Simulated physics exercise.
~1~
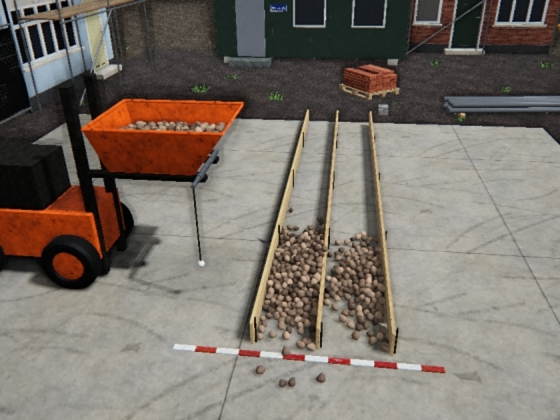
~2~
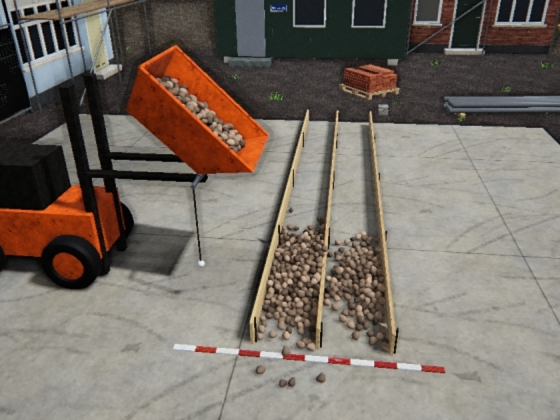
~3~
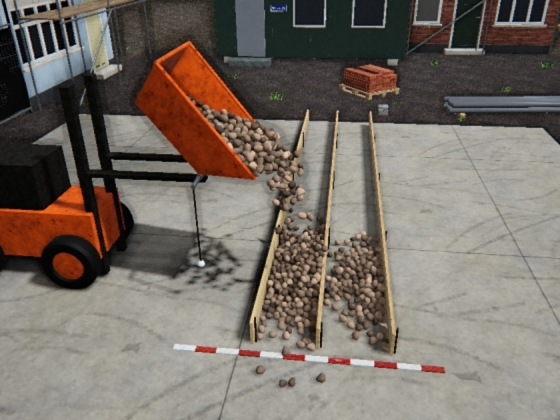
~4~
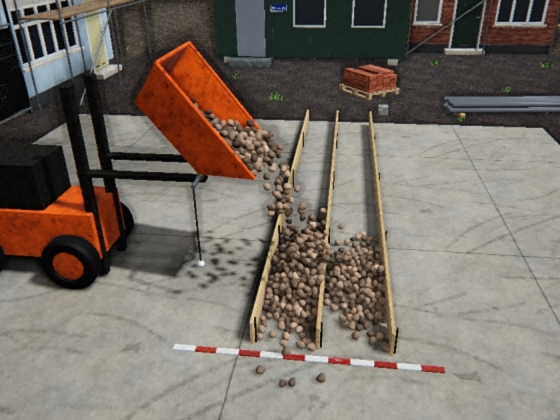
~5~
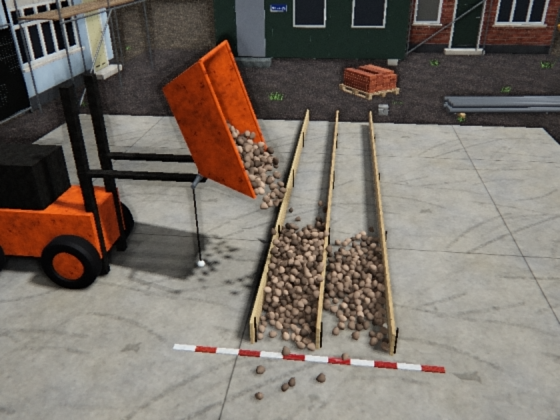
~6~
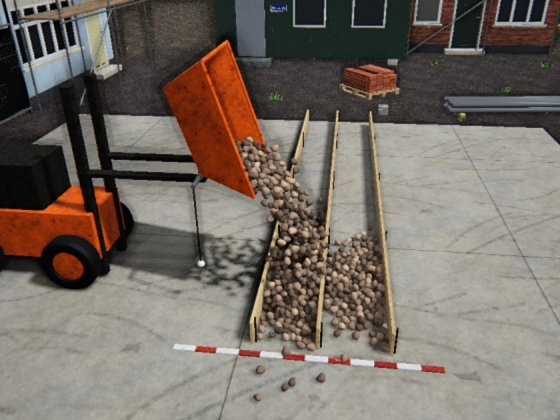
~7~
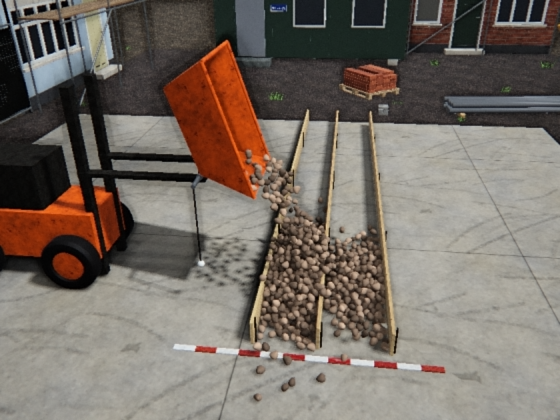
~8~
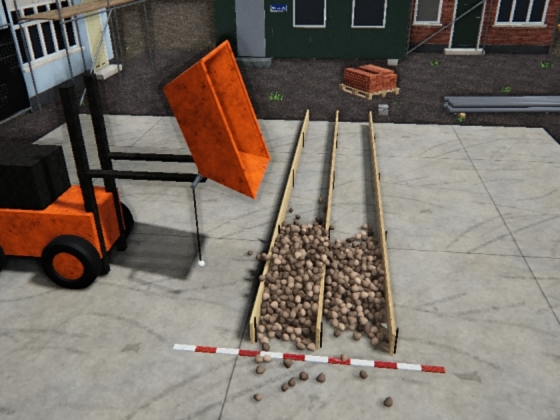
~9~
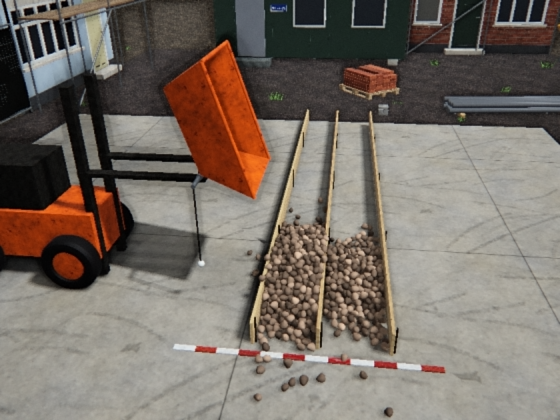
On a concrete yard, an orange forklift tips its skip in two stages, spilling brown stones into board-sided bays until it is empty.
